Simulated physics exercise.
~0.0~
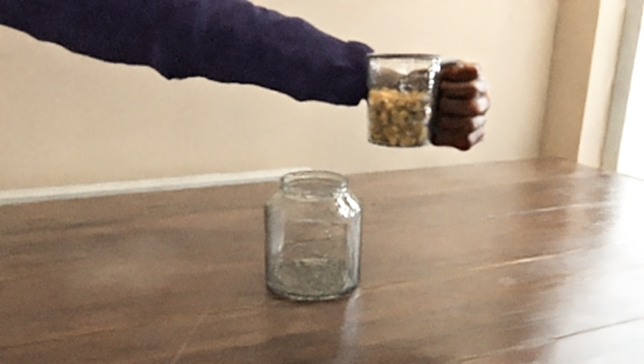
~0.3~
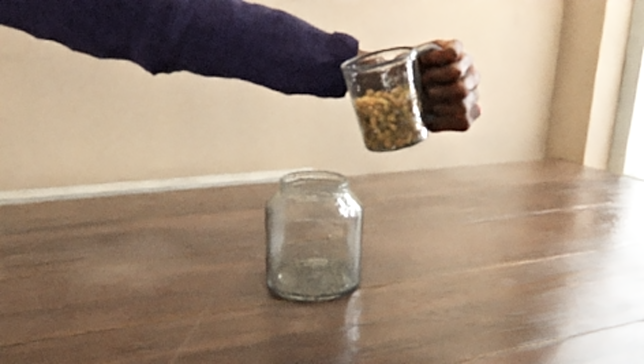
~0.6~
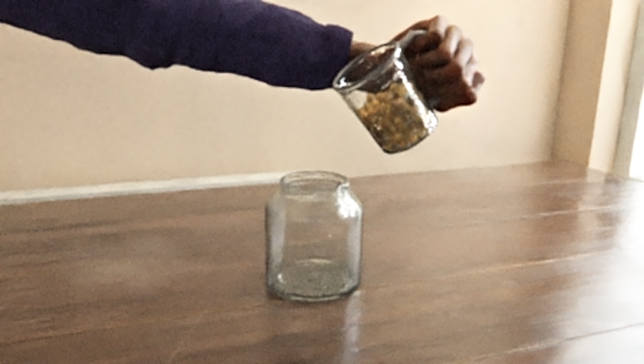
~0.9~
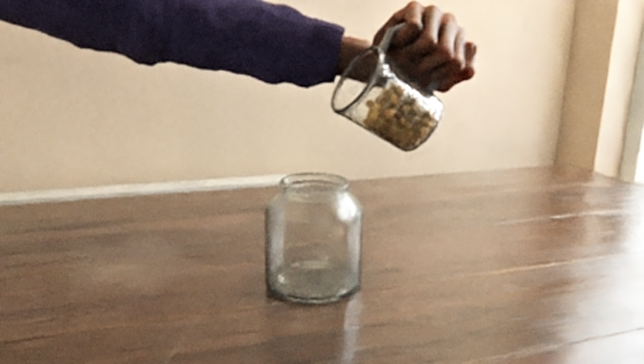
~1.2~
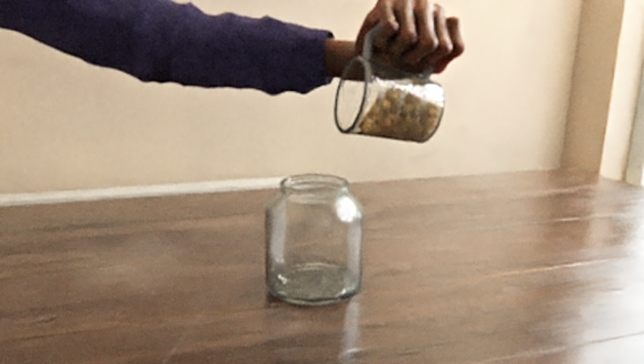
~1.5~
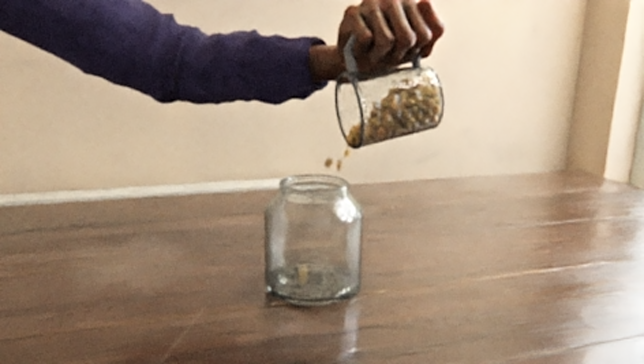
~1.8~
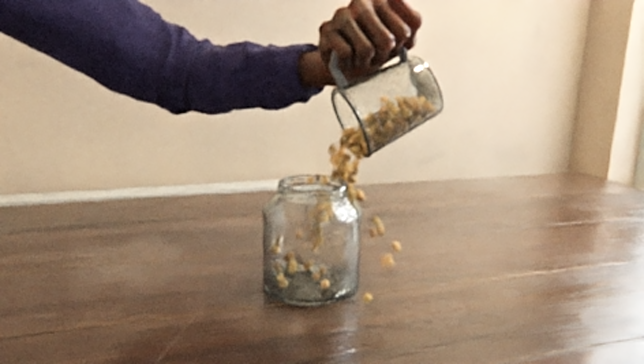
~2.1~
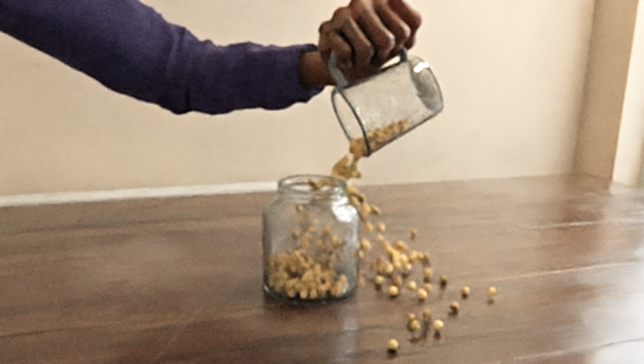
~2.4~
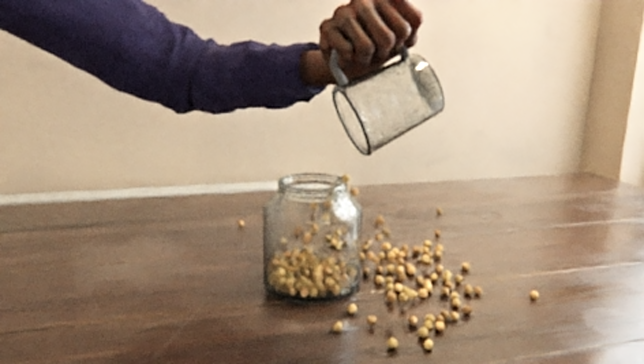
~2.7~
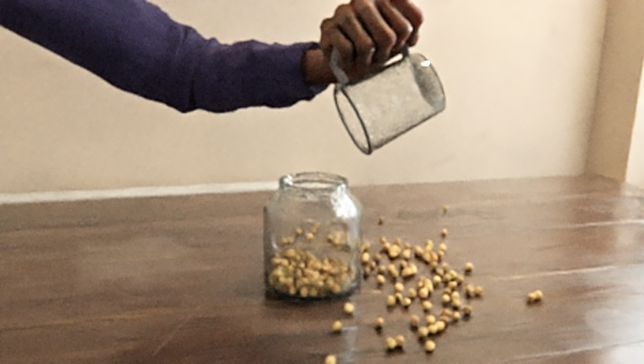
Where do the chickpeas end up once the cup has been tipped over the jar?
The larger part lands in the jar, while a fair share lies spilt on the table to its right. Very few, if any, stay in the cup.
